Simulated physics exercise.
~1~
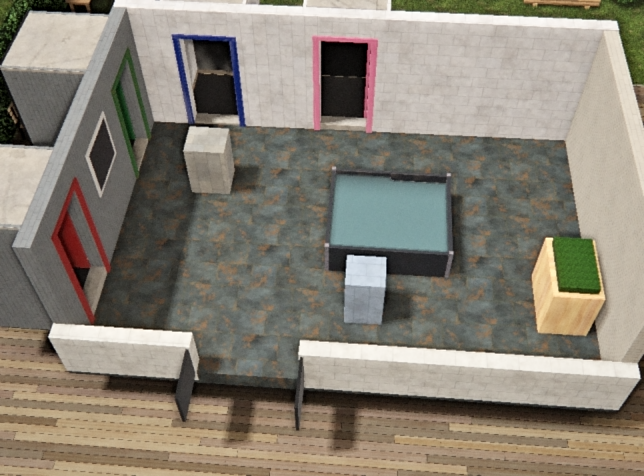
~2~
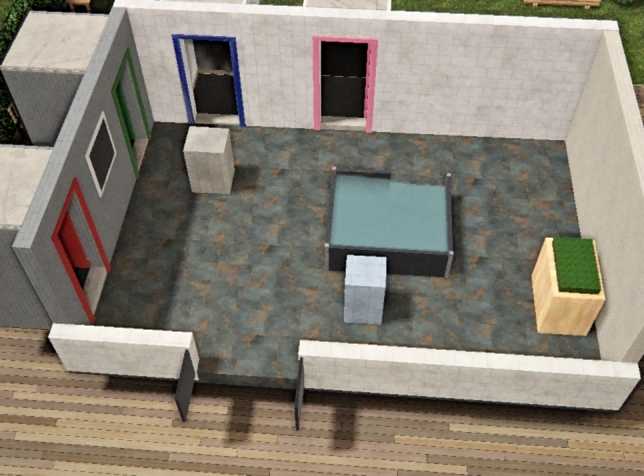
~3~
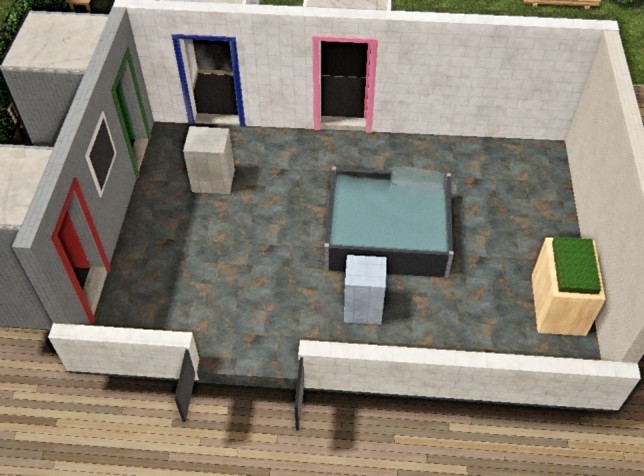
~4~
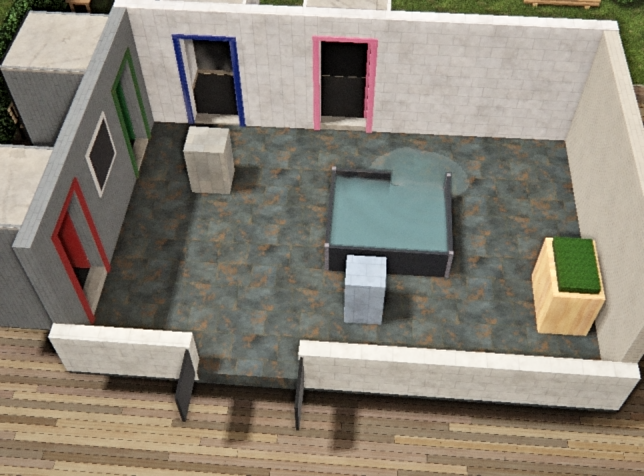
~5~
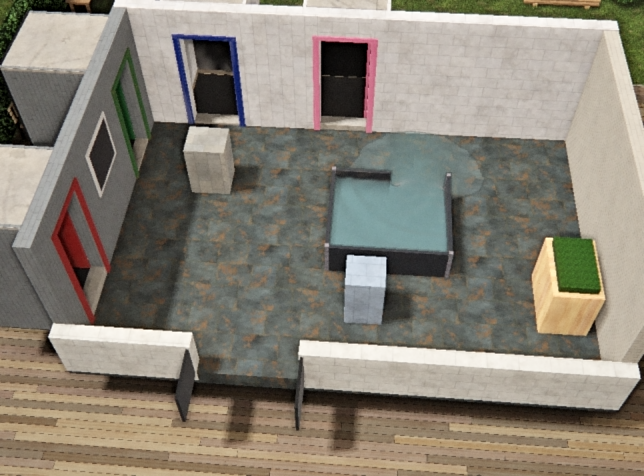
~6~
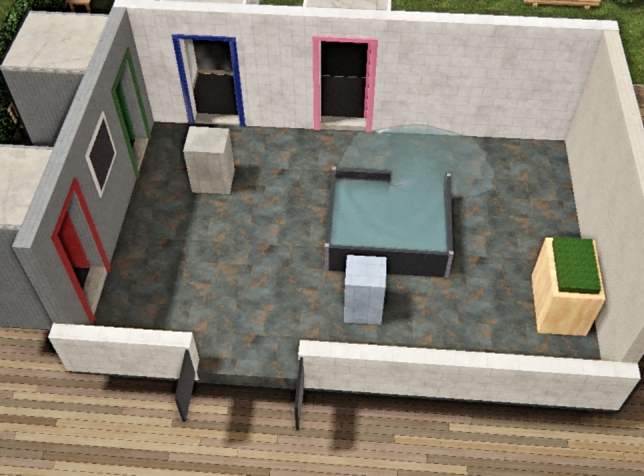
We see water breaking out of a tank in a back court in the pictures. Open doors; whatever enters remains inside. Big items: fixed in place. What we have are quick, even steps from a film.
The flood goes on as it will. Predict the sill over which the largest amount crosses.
I would say the green sill.
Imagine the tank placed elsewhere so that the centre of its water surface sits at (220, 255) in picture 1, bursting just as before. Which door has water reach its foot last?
Answer: The red door.
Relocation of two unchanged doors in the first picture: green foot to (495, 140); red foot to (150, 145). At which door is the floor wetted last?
The answer is the red-painted one.
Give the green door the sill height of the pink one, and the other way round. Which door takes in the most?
That would be the pink one, I reckon.
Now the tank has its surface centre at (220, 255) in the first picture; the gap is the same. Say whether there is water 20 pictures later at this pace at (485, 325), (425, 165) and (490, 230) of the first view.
In order: Unreached, reached, unreached.
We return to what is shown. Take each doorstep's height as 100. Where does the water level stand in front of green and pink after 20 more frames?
The first is near 220 per cent, the second near 80 per cent.
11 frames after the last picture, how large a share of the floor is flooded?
20 %.
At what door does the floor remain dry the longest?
The one in red.
A moment on, water covers 10 % of the floor; green door not reached, pink door wet at the sill, nothing in, blue door not reached, red door not reached.
Next, water covers 20 % of the floor; green door not reached, pink door wet at the sill, nothing in, blue door wet at the sill, nothing in, red door not reached.
Then, water covers 40 % of the floor; green door a trickle in, pink door wet at the sill, nothing in, blue door wet at the sill, nothing in, red door not reached.
Later, water covers 70 % of the floor; green door some in, pink door wet at the sill, nothing in, blue door wet at the sill, nothing in, red door wet at the sill, nothing in.
In the end, water covers 90 % of the floor; green door a lot in, pink door wet at the sill, nothing in, blue door wet at the sill, nothing in, red door wet at the sill, nothing in; the green door has let in the most.
